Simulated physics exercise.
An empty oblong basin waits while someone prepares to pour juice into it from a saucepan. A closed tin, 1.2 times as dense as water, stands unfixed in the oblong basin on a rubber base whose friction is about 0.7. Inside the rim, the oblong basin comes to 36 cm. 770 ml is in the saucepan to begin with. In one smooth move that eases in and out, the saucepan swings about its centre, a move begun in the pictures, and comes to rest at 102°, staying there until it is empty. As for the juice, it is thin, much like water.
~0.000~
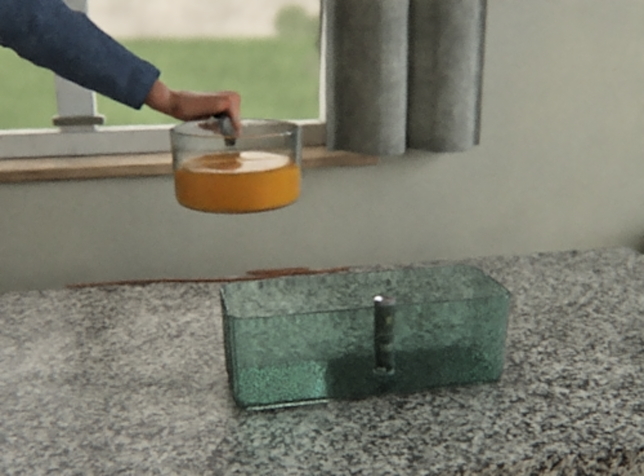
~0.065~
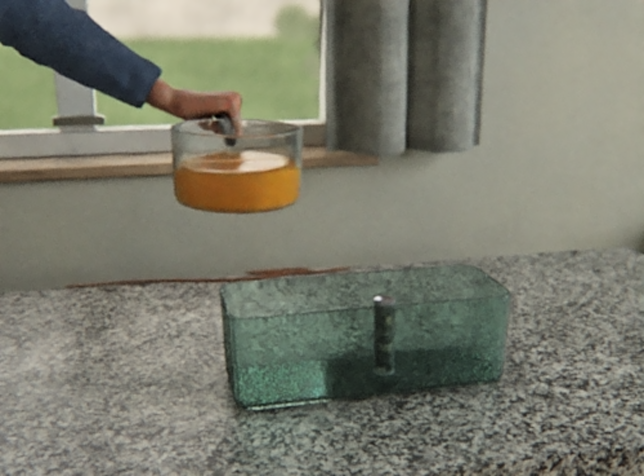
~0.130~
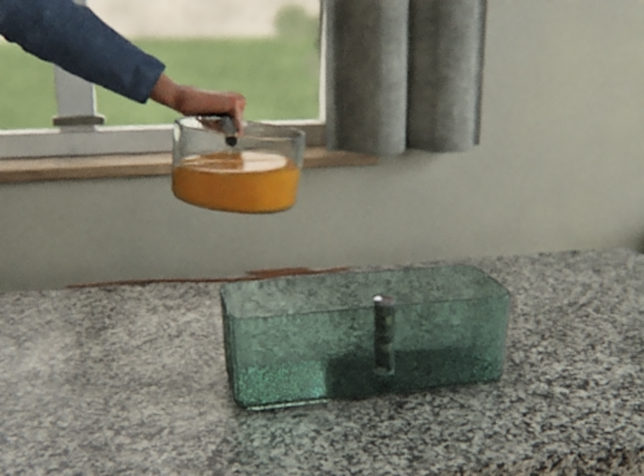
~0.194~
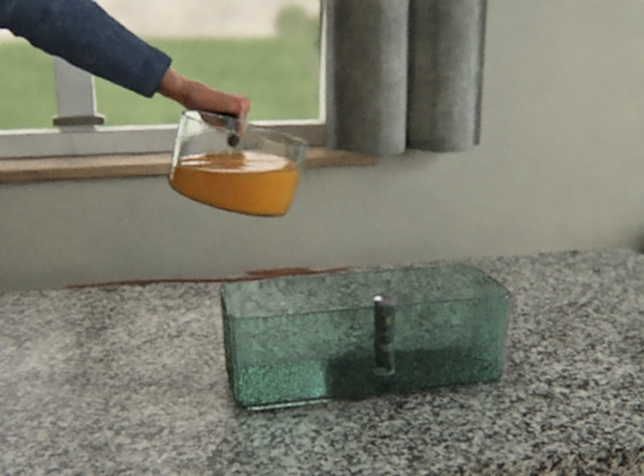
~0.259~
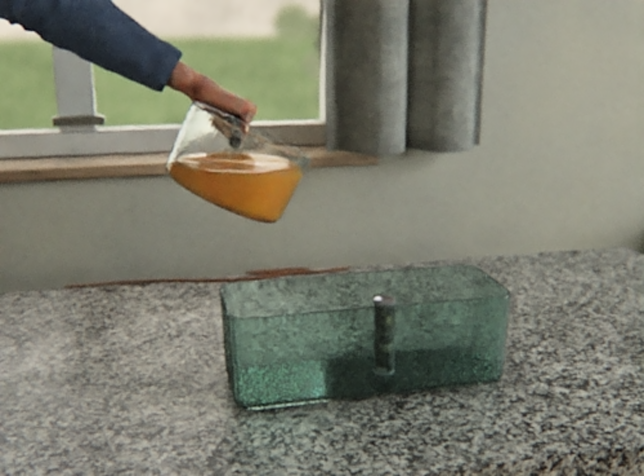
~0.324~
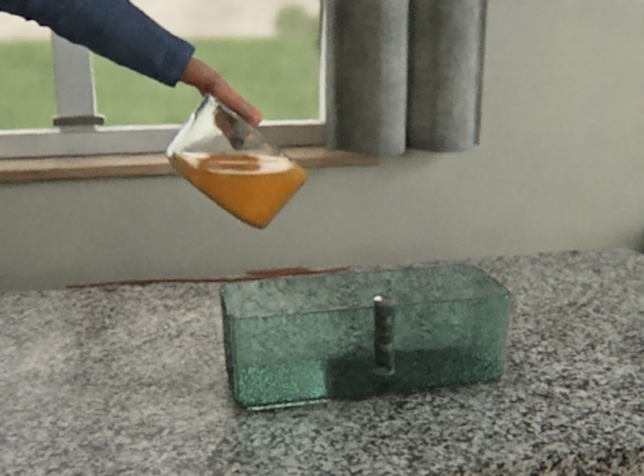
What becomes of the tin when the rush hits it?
The tin stays upright.
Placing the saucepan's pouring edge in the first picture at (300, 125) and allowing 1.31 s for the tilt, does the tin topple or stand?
After that, the tin stays vertical.
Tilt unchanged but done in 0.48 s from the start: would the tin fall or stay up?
With that tilt, the tin stays on its base.
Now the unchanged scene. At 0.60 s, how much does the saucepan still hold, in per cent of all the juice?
Some 38 % of it is still there.
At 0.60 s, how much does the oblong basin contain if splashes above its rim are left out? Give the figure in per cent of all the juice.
I reckon close to 16 percent of it.
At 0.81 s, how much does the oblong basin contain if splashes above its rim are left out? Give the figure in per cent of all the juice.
Reading: Approx. 76 %.
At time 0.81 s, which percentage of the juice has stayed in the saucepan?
About 12 percent.
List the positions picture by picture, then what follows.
The first frame shows tilt 0°; pouring edge (299, 127); surface from (176, 165) to (297, 160); the oblong basin's rim runs from (225, 302) to (493, 280); the tin's top is at (384, 303).
The second frame shows tilt 2°; pouring edge (301, 129); surface from (176, 164) to (296, 160).
The third frame shows tilt 7°; pouring edge (303, 135); surface from (175, 164) to (296, 161).
The fourth frame shows tilt 16°; pouring edge (306, 145); surface from (173, 163) to (298, 162).
The fifth frame shows tilt 27°; pouring edge (308, 159); surface from (168, 162) to (300, 163).
The sixth frame shows tilt 40°; pouring edge (306, 174); surface from (171, 155) to (306, 166).
After 0.60 s the tilt is 93° and 39 per cent is still to pour; the tin stands where it began.
After 0.81 s the tilt is 102° and 12 per cent is still to pour; the tin stands where it began.
After 1.02 s the tilt is 102° and 2 per cent is still to pour; the tin stands where it began.
After 1.25 s the tilt is 102° and 0 per cent is still to pour; the tin stands where it began.
In the end the tin stands where it began.
